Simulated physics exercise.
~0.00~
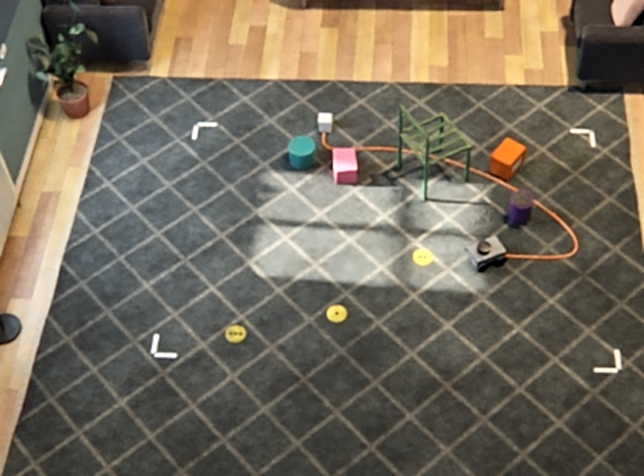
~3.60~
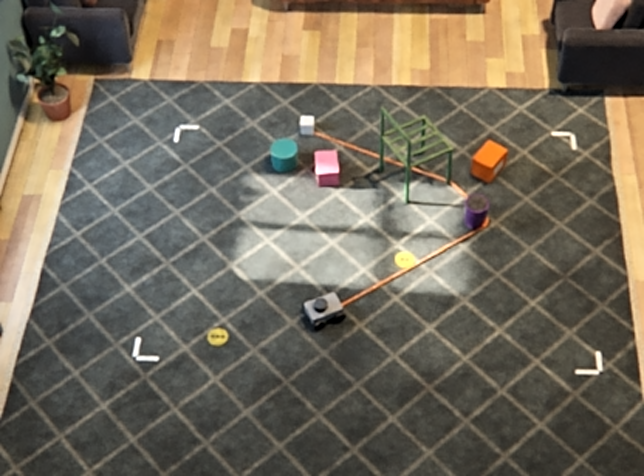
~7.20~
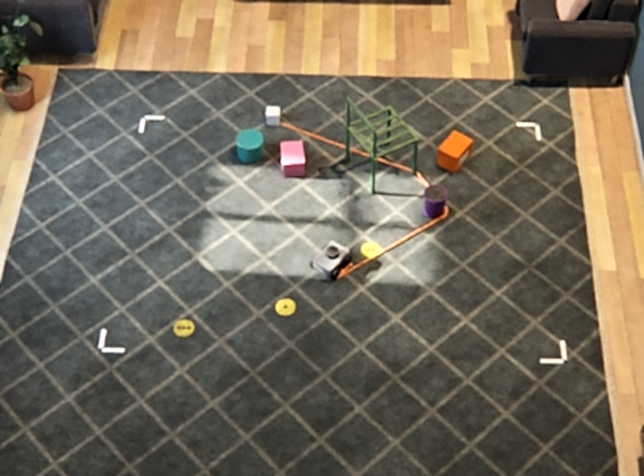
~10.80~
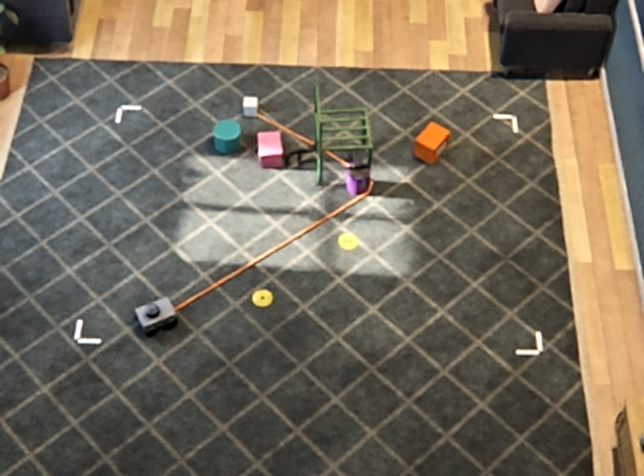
A small cart crosses the rug, its orange lead dragging a purple pot and green chair left.
